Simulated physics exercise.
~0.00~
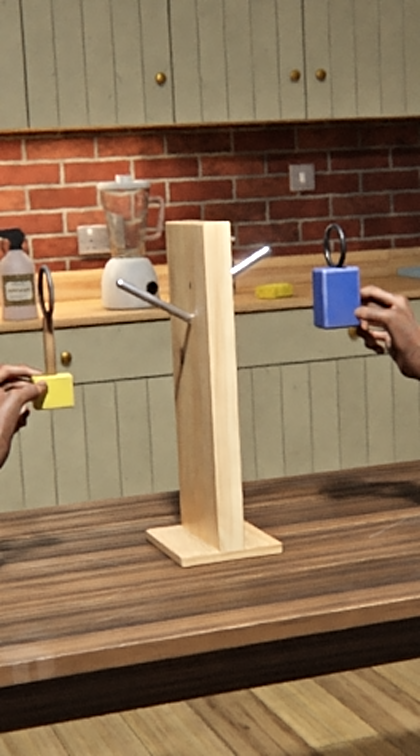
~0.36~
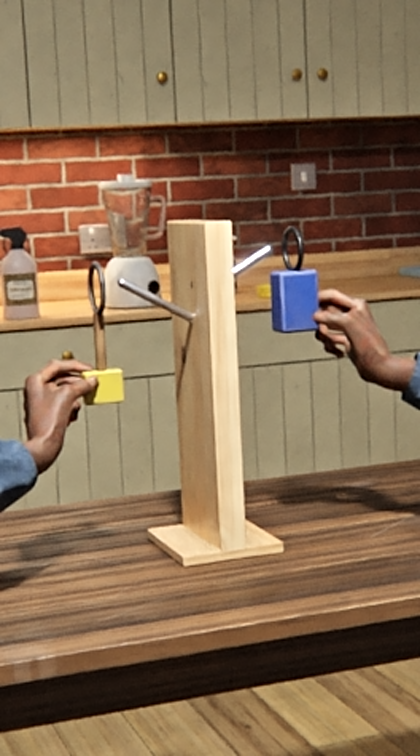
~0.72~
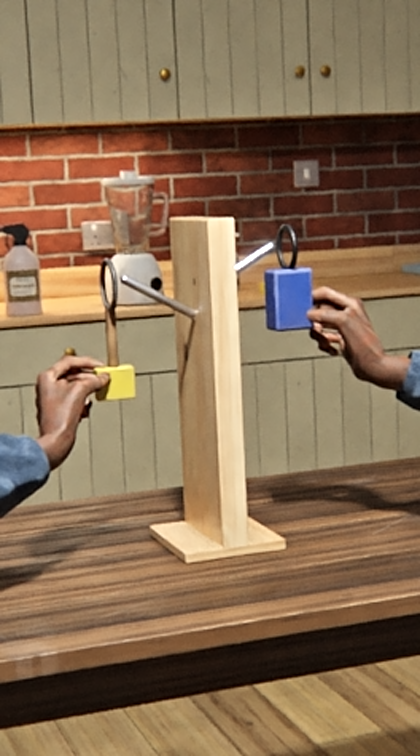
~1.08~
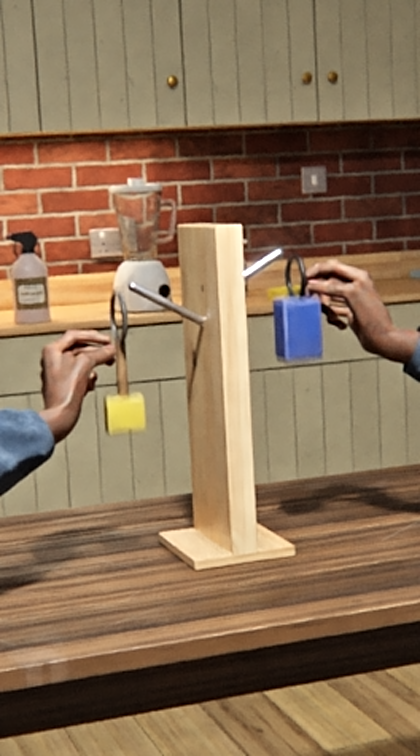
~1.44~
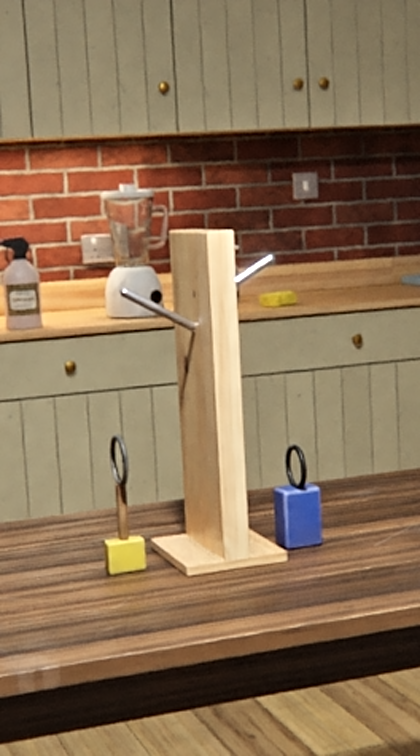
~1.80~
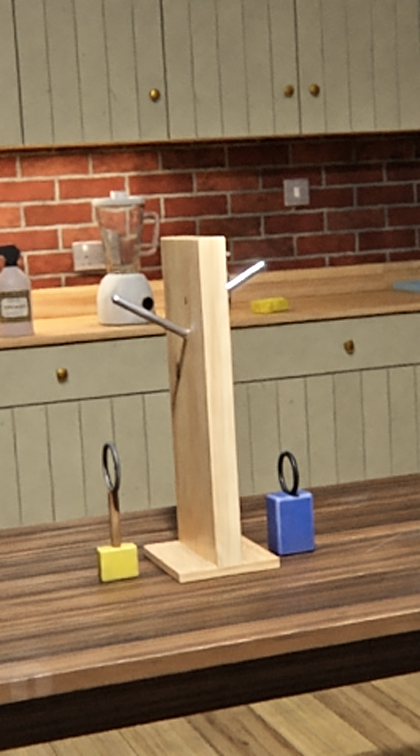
Yellow and blue blocks with rings being brought by two hands to a wooden stand's pegs, then dropping onto the tabletop.
